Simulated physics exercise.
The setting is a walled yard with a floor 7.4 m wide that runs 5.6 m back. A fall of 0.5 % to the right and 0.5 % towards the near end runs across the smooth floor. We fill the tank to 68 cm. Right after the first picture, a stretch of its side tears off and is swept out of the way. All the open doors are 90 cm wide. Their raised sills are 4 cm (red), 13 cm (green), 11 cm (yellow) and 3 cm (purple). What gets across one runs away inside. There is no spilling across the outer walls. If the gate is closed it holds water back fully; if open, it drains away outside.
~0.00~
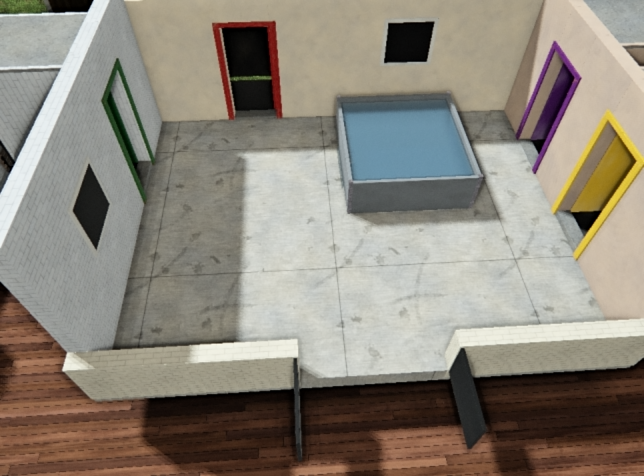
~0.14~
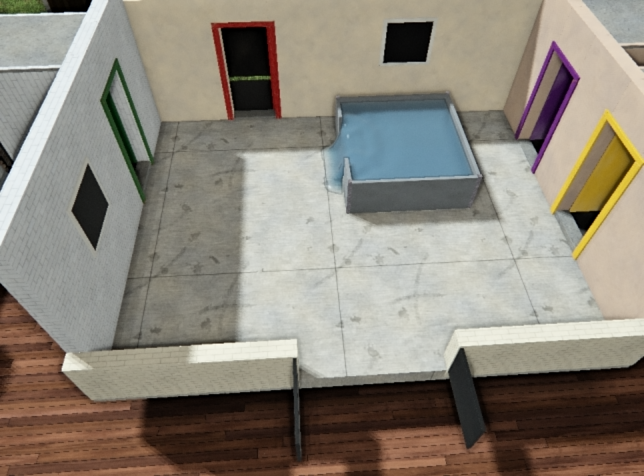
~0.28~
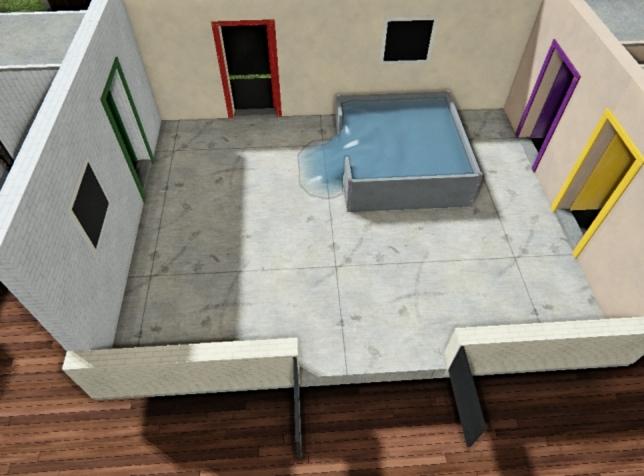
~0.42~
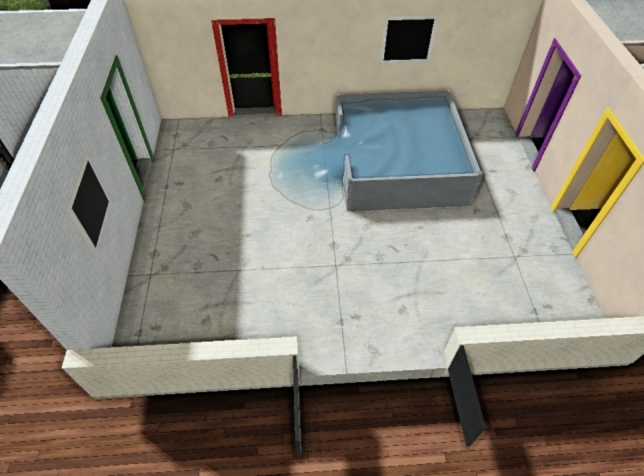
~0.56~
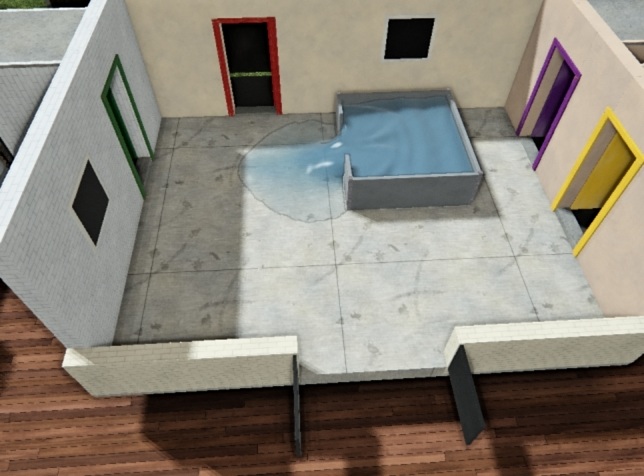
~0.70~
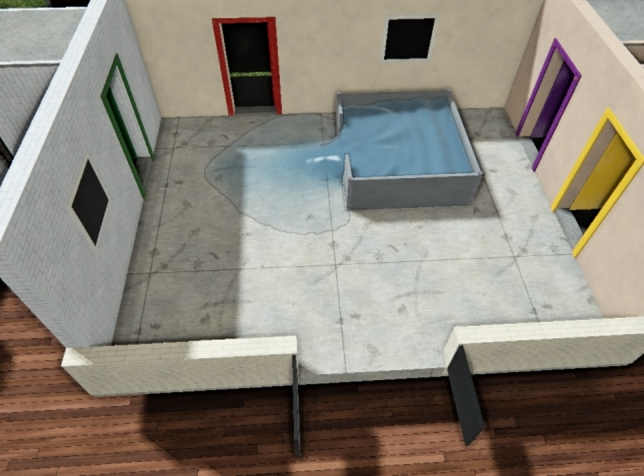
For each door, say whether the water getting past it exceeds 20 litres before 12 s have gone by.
One by one: The red door lets in a larger amount than the limit; the green door lets in a larger amount than the limit; the yellow door lets in a smaller amount than the limit; the purple door lets in a smaller amount than the limit.
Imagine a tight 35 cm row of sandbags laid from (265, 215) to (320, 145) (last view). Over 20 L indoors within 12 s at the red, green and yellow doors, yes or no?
Moved that way: Red breaches it, green holds, yellow holds.
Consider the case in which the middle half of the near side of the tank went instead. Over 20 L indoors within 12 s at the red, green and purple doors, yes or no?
Then red would come out on the low side, green on the low side and purple on the high side.
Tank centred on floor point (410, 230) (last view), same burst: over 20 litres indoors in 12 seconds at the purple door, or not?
Then, at purple, it's too much.
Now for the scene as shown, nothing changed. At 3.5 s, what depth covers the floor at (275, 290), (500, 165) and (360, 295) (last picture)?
First spot near 1 cm, second near 0 cm, third near 0 cm.
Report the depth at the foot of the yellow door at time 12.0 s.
Depth: ~ 9.5 cm.
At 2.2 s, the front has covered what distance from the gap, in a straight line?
About 5.2 m out.
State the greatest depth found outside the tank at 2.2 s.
Around 36 centimetres deep.
After 1.4 s water covers 30 % of the floor and is deepest (41 cm) near (338, 165); red door 6 cm at the sill, 1 L in, green door 20 cm at the sill, 9 L in, yellow door not reached, purple door not reached.
After 2.2 s water covers 40 % of the floor and is deepest (36 cm) near (161, 123); red door 7 cm at the sill, 29 L in, green door 28 cm at the sill, 64 L in, yellow door not reached, purple door not reached.
After 3.5 s water covers 45 % of the floor and is deepest (28 cm) near (110, 357); red door 7 cm at the sill, 65 L in, green door 22 cm at the sill, 143 L in, yellow door not reached, purple door not reached.
After 7.0 s water covers 80 % of the floor and is deepest (18 cm) near (107, 369); red door 10 cm at the sill, 160 L in, green door 12 cm at the sill, 168 L in, yellow door not reached, purple door not reached.
After 12.0 s water covers 100 % of the floor and is deepest (14 cm) near (615, 342); red door 6 cm at the sill, 222 L in, green door 7 cm at the sill, 169 L in, yellow door 9 cm at the sill, 1 L in, purple door 4 cm at the sill, 1 L in.
